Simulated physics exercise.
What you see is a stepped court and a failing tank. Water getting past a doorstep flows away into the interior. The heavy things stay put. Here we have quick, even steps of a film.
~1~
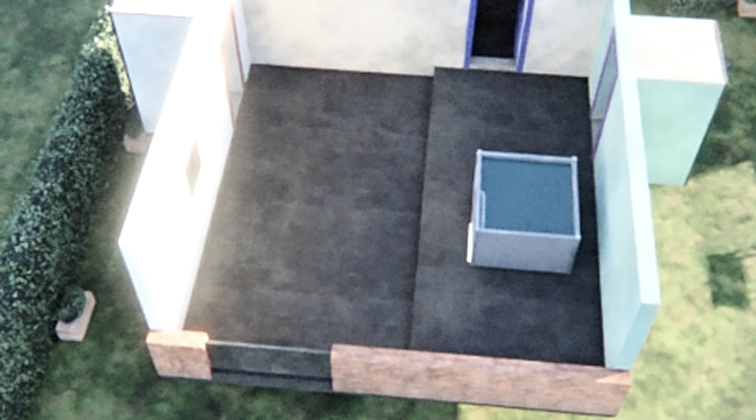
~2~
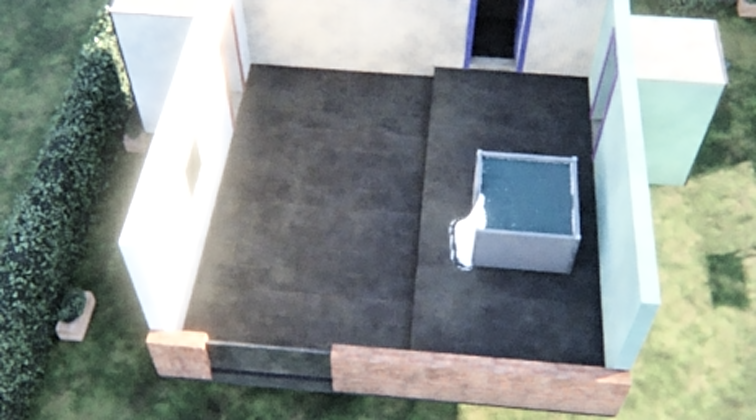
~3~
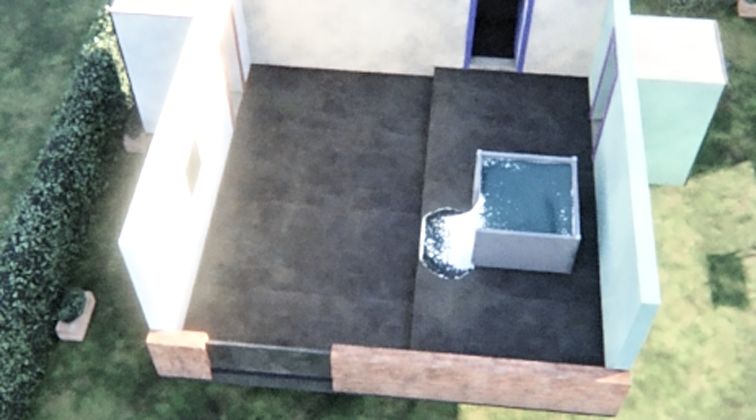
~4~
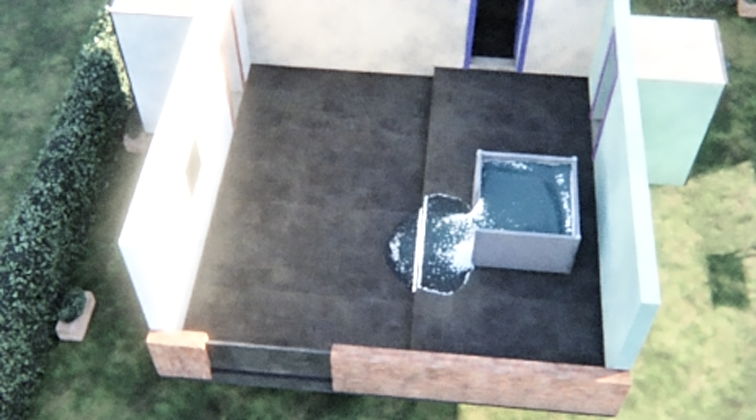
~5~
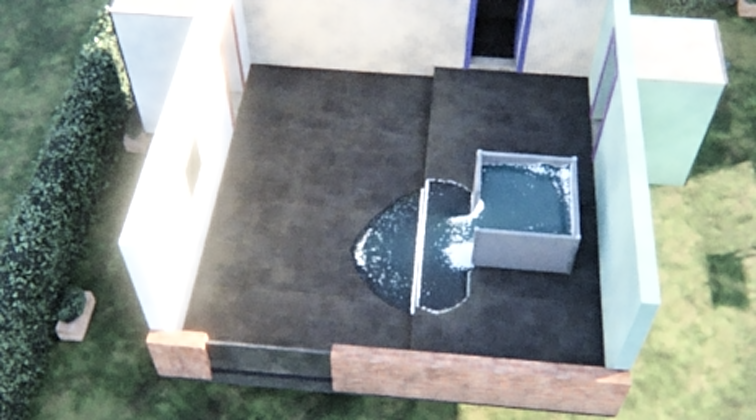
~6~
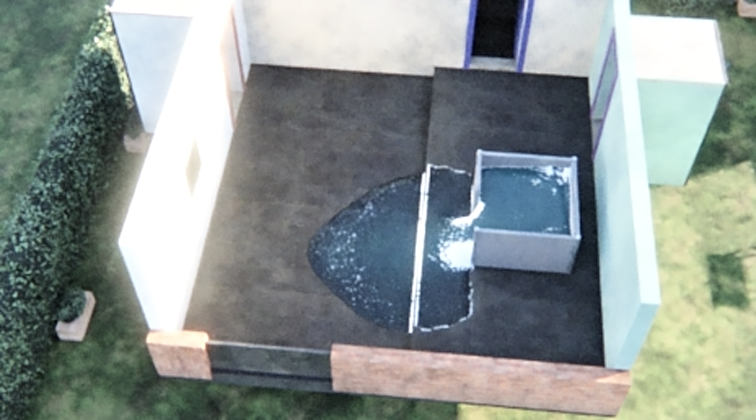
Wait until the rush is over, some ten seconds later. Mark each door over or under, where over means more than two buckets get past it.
Blue door - under; red door - over; purple door - under.
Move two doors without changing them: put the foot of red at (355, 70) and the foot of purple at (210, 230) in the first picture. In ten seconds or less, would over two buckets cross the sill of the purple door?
As it turns out, the purple door spills past.
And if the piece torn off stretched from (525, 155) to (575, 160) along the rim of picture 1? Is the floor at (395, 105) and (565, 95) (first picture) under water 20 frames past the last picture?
Well, the first place would be submerged and the second one submerged.
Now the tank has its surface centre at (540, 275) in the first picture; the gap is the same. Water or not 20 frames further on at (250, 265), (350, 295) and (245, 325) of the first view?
First one gets inundated, next one gets inundated, last one gets inundated.
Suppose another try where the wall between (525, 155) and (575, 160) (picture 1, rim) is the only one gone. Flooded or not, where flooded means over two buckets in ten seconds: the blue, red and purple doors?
Blue exceeds the limit, red exceeds the limit, purple exceeds the limit.
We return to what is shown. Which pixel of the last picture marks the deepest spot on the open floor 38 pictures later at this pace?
Somewhere around (407, 375).
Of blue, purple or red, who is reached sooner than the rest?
The one in red.
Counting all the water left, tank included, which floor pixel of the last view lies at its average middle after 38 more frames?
The water centres close to (336, 227).
A moment on, water covers 40 % of the floor; the blue door not reached, the red door not reached, the purple door not reached.
Next, water covers 45 % of the floor; the blue door not reached, the red door not reached, the purple door not reached.
Then, water covers 50 % of the floor; the blue door not reached, the red door under two buckets in, the purple door not reached.
Later, water covers 55 % of the floor; the blue door not reached, the red door over two buckets in, the purple door not reached.
In the end, water covers 60 % of the floor; the blue door not reached, the red door over two buckets in, the purple door not reached.
